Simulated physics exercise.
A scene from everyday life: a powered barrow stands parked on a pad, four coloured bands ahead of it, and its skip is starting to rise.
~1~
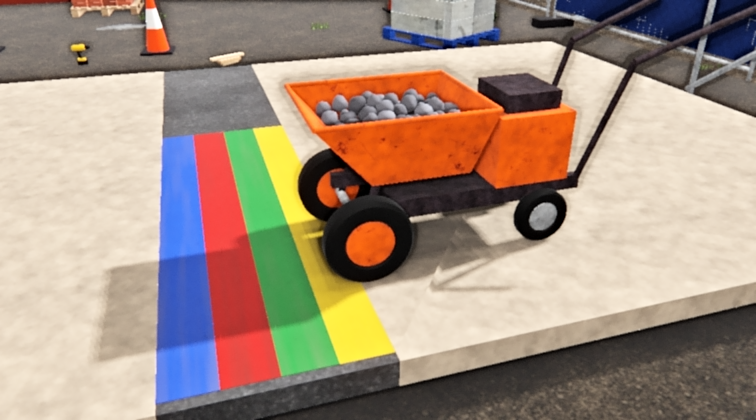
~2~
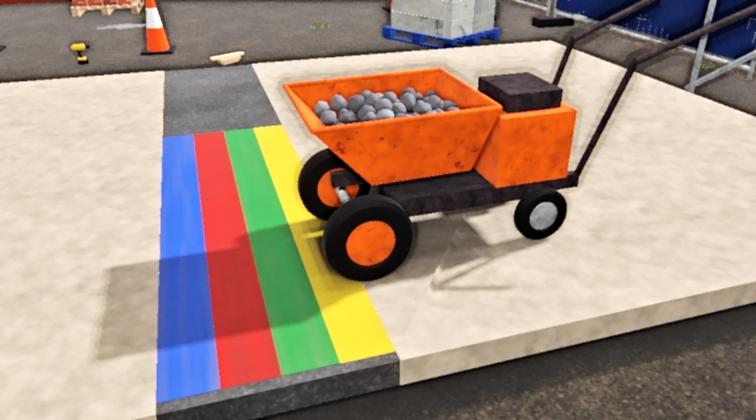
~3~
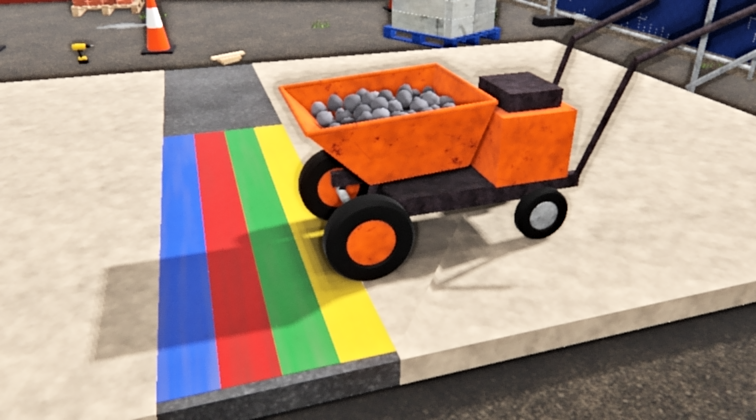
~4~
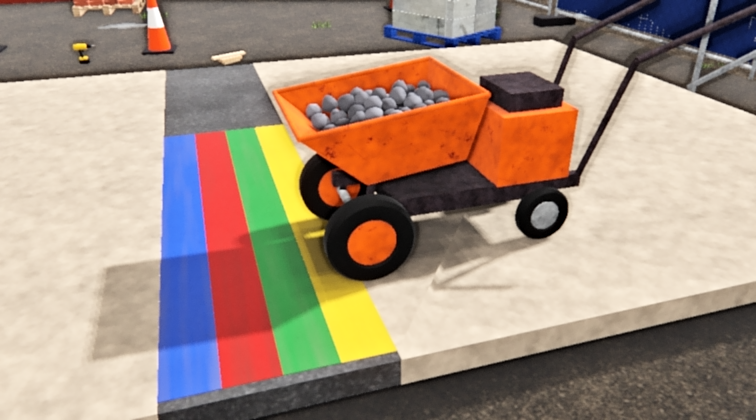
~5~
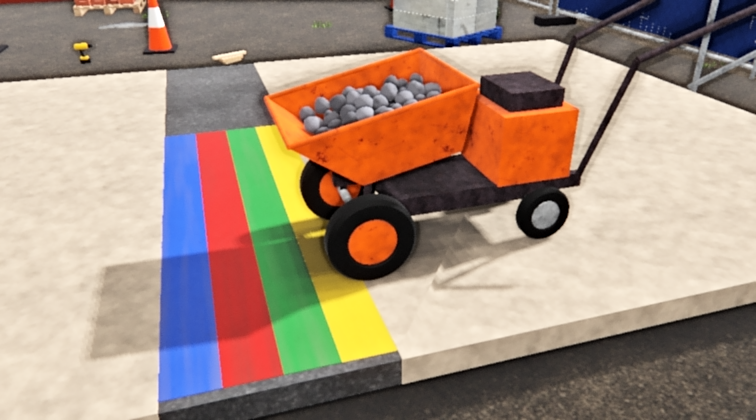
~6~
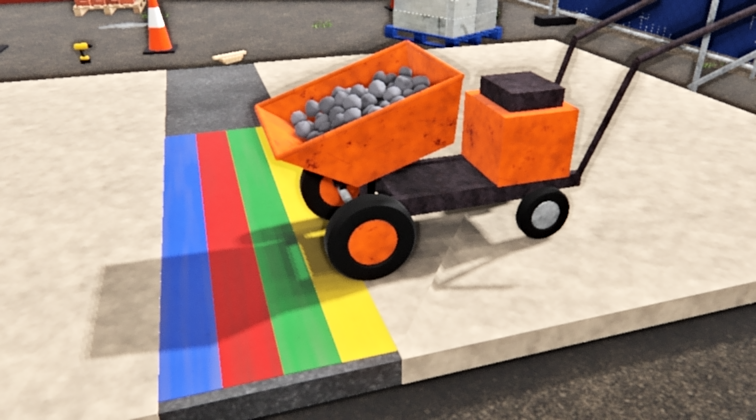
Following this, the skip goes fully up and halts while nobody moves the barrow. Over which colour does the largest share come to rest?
The largest share rests over blue.
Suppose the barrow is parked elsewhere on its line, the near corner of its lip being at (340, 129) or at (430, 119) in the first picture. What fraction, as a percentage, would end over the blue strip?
About 30 and 0 per cent.
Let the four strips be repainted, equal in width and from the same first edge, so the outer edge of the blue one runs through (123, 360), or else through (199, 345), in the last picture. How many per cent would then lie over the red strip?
I'd estimate some 30 per cent, and then some 0 per cent.
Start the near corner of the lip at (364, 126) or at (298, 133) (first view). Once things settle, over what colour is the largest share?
The red strip first, that blue strip second.
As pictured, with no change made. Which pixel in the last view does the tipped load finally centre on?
Near pixel (180, 266).
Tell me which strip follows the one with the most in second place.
Rank 2: The red one.
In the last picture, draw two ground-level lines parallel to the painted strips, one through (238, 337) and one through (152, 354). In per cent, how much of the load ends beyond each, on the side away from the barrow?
70 % and 20 %.
Just after the last frame, skip tipped steeply; every one in the skip.
A moment on, skip tipped right over; the larger part in the skip; about a tenth over the red strip; about a tenth over the blue strip.
Further on, skip tipped right over; roughly a third in the skip; about a tenth over the red strip; roughly a third over the blue strip; roughly a quarter off the paint.
When it is over, skip tipped right over; roughly a quarter in the skip; not one over the yellow strip; not one over the green strip; about a tenth over the red strip; roughly a third over the blue strip; roughly a quarter off the paint.
